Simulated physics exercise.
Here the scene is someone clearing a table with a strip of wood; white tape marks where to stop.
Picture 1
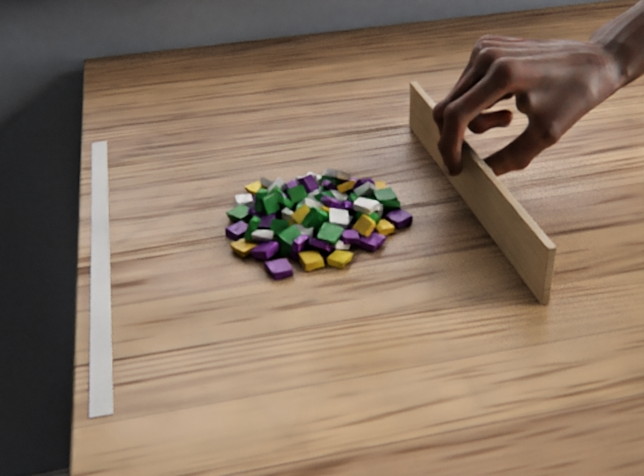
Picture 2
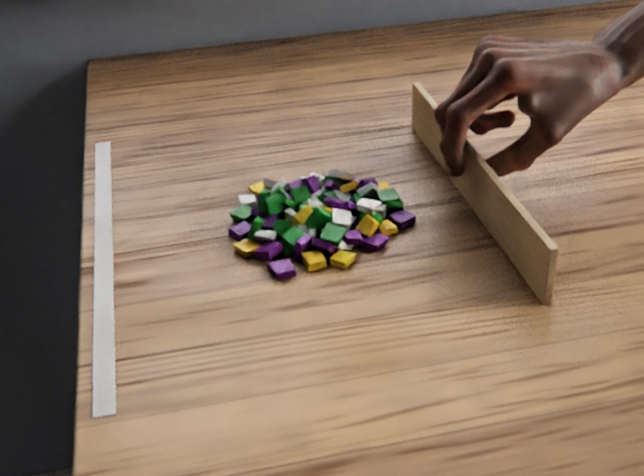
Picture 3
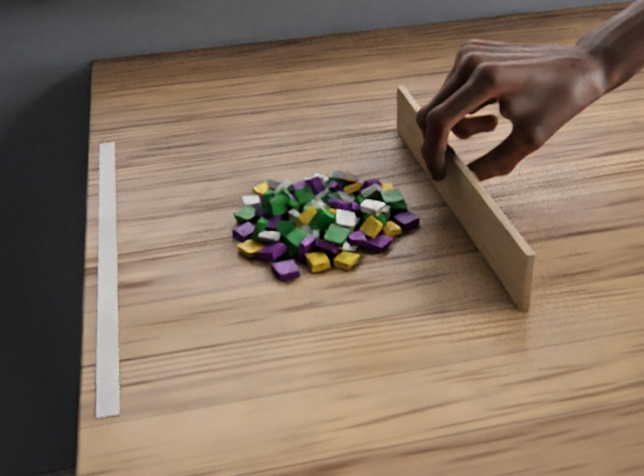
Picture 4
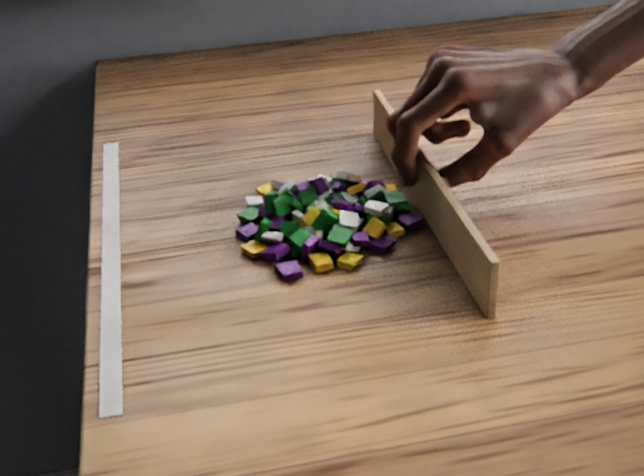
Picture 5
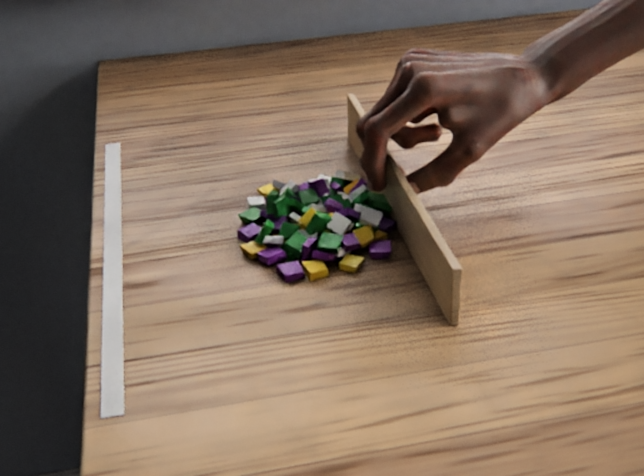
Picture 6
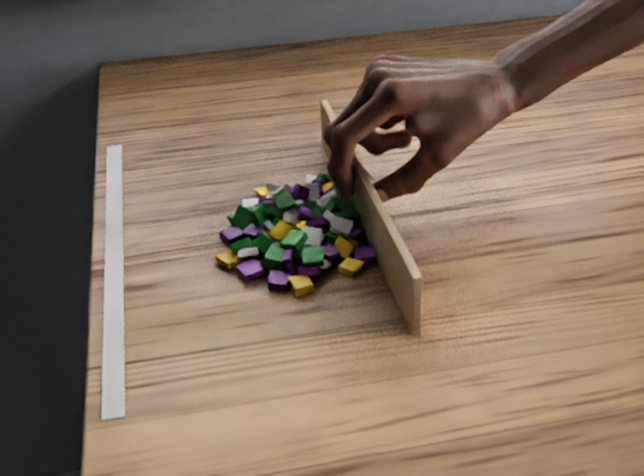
A dark-skinned hand holds a thin strip of wood on edge at the right of a pale wooden table, seen from above at an angle. A heap of purple, green, yellow and white mosaic tiles lies near the middle, with white tape along the left edge. The strip rests, then slides left into the heap and pushes the tiles leftward, while the view shifts very slightly.
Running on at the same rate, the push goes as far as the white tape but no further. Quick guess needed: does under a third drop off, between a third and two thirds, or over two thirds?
My guess is over two thirds.
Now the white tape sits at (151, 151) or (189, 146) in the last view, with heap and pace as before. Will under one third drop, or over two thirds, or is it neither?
For the first place it's between a third and two thirds, and for the second it's below one third.
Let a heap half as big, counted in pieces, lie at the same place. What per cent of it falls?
Roughly 100 percent.
Just after the last frame, strip of wood still moving, near (226, 190); heap all on the table, its front near (106, 258).
A moment on, strip of wood stopped at the white tape; heap the larger part over the edge.
Further on, strip of wood stopped at the white tape; heap every one over the edge.
When it is over, strip of wood stopped at the white tape; heap every one over the edge.
